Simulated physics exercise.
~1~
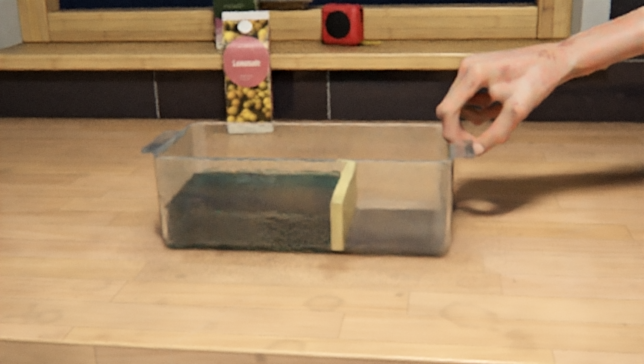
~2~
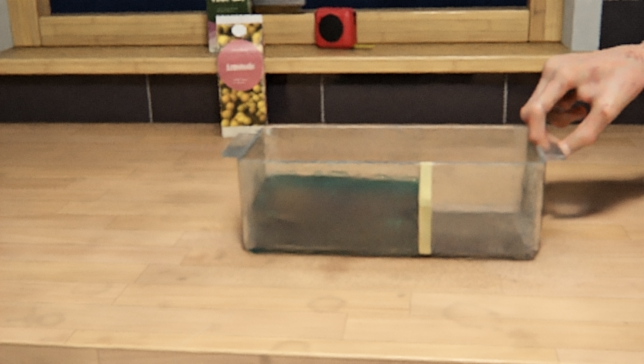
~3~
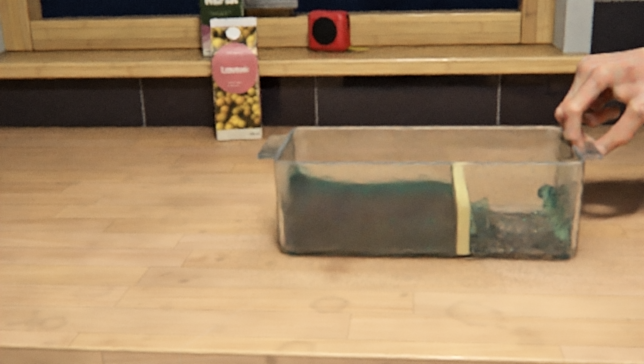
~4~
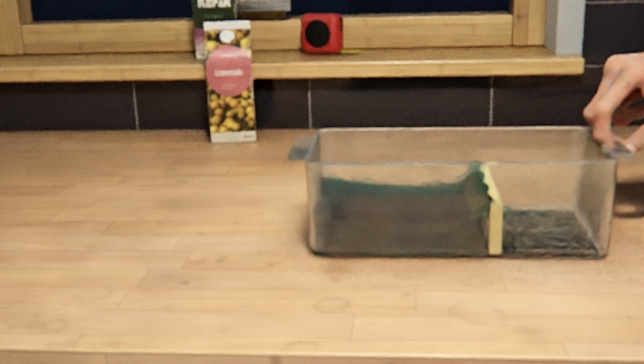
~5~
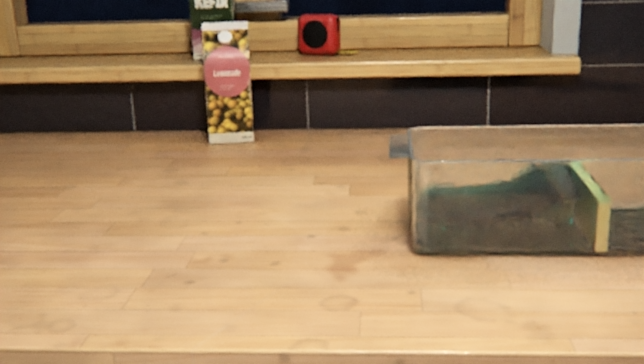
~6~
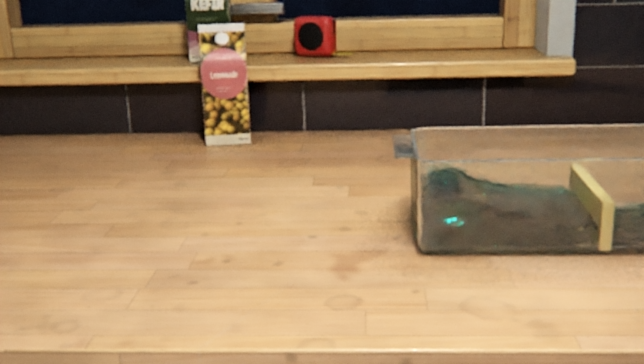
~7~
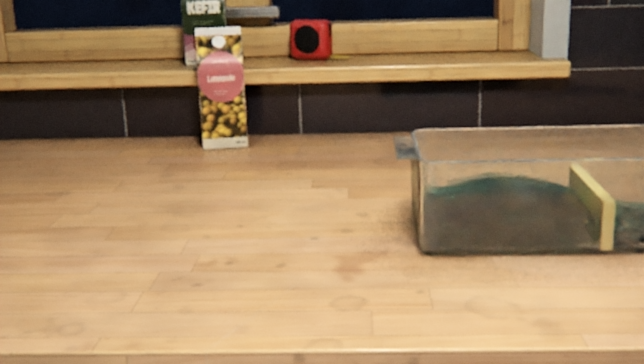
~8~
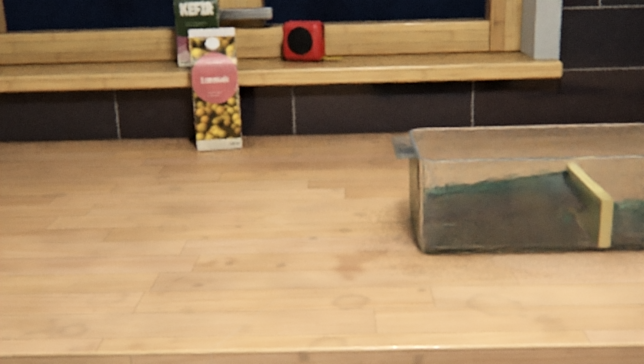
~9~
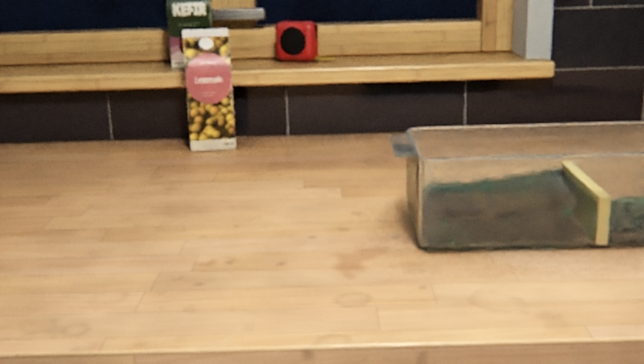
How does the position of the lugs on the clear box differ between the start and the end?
At the start both lugs are in view, with the hand at the right one. By the end they are farther to the right, with the left lug past the middle of the view and the right one out of sight.
